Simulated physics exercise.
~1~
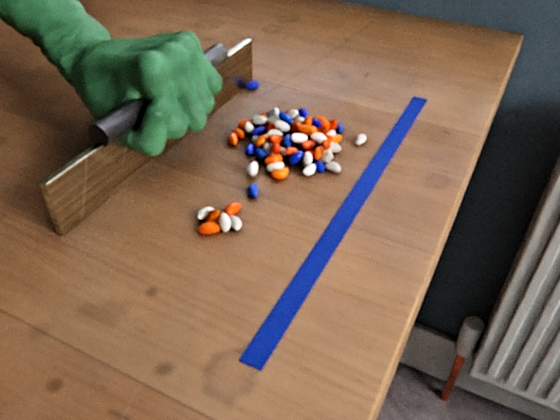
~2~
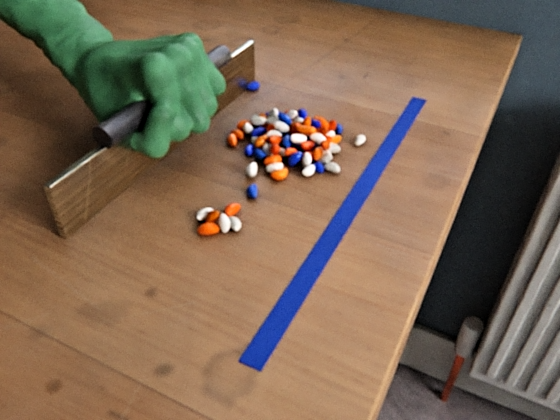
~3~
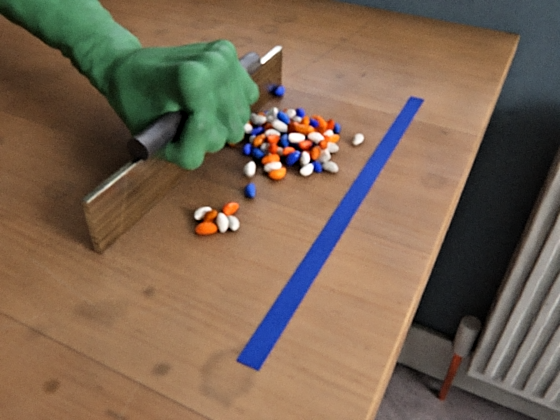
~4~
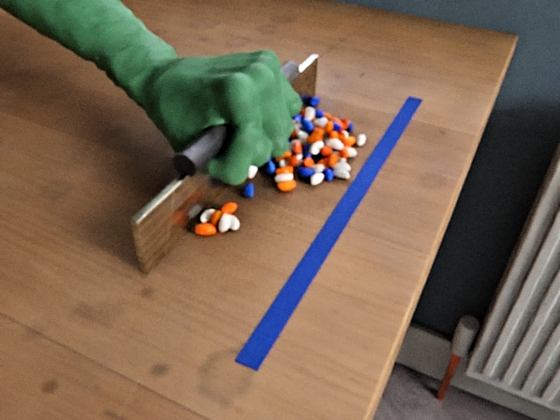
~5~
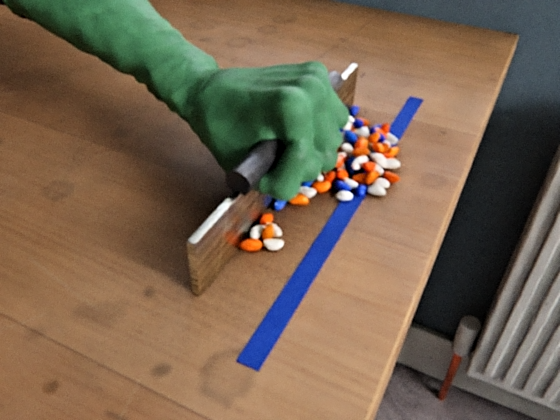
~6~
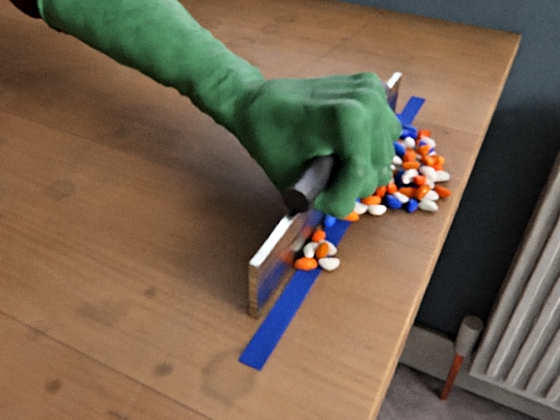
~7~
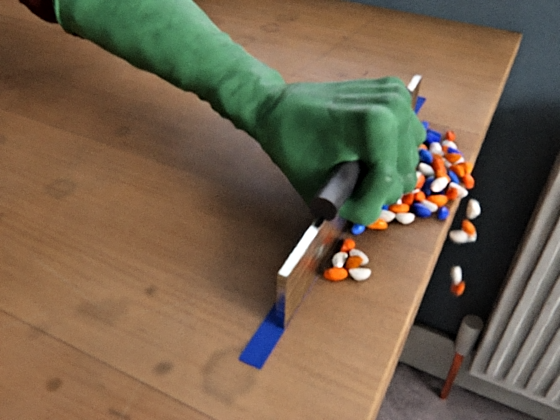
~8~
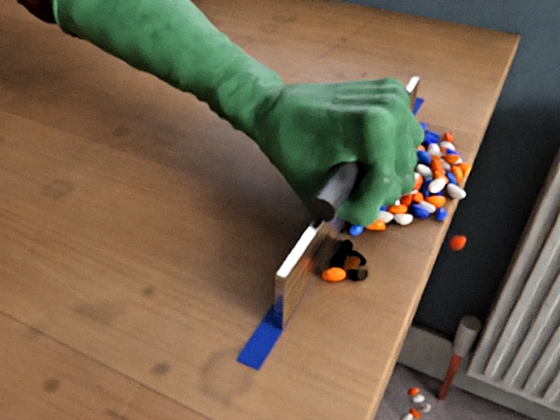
A green hand pushes colourful beans with a scraper to blue tape, and some fall off.
